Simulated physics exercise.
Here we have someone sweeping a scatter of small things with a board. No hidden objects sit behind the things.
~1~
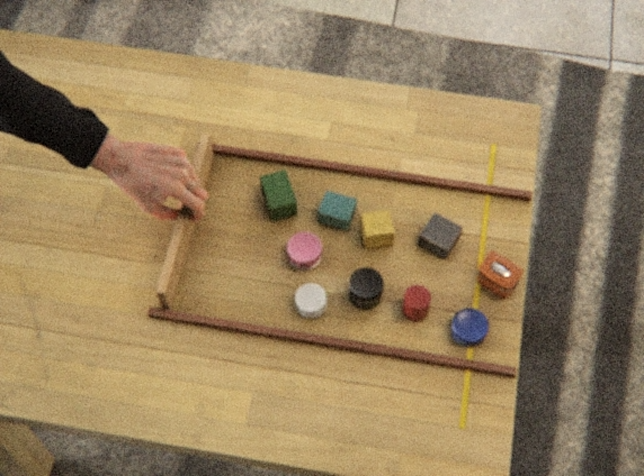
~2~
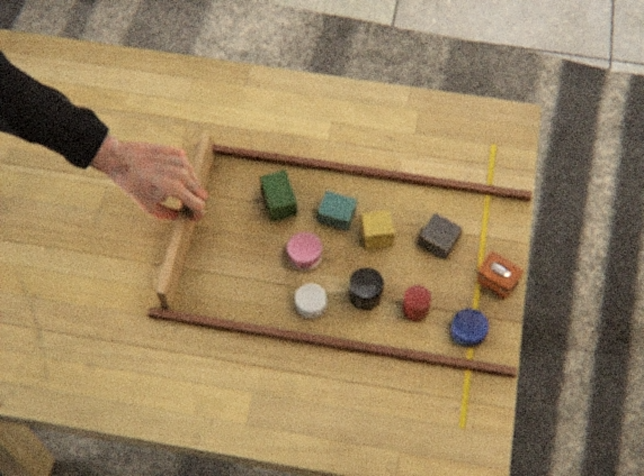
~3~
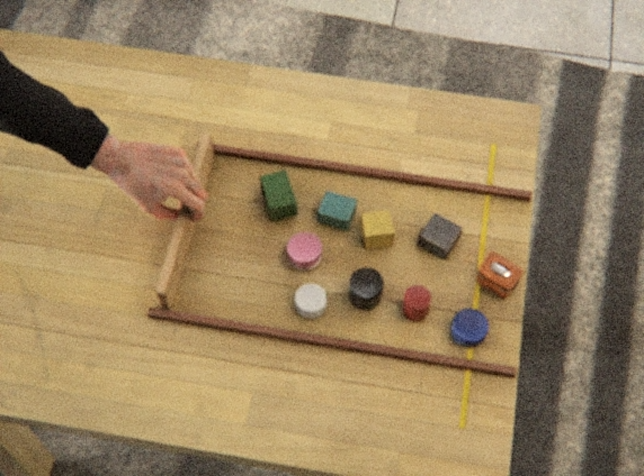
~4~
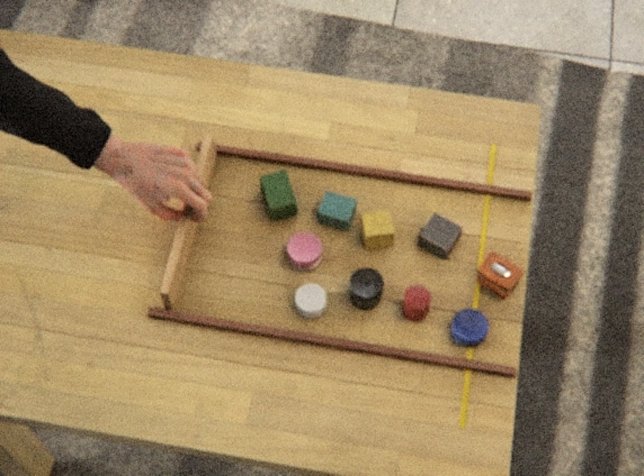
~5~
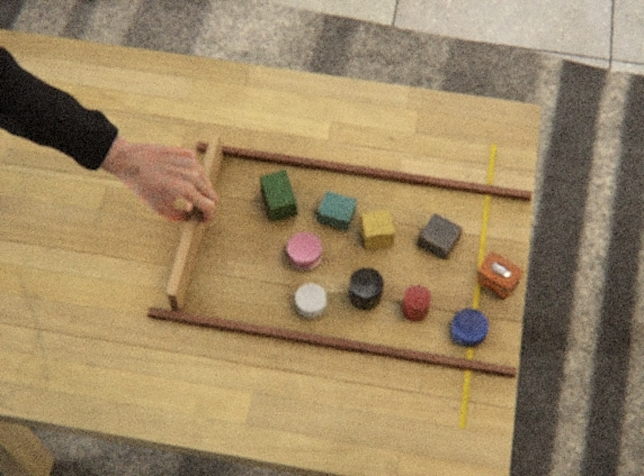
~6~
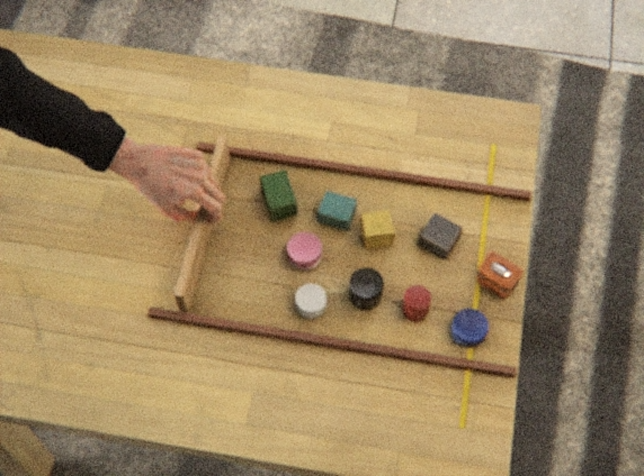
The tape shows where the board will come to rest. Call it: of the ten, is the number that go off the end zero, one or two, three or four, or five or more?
Three or four go off.
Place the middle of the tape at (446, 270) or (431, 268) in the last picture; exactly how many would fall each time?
In order, 0 and 0.
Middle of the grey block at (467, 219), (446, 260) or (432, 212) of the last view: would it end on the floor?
Grey block: Goes down; goes down; goes down.
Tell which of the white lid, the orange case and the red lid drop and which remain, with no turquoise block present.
White lid: Still there; orange case: Over the edge; red lid: Still there.
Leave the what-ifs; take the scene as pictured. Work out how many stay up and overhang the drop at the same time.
The number overhanging is 3.
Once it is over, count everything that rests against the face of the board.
It adds up to 4.
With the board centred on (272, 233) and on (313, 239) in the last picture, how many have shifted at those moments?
First 1, then 5.
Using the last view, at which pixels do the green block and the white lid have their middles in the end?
I'd say approximately (498, 233) and then (488, 339).
A little later, none off yet; orange case at rest near (499, 275); blue tub at rest near (470, 328); grey block at rest near (440, 236).
When it is over, the number that fall off is three or four; down, grey block, blue tub and orange case.
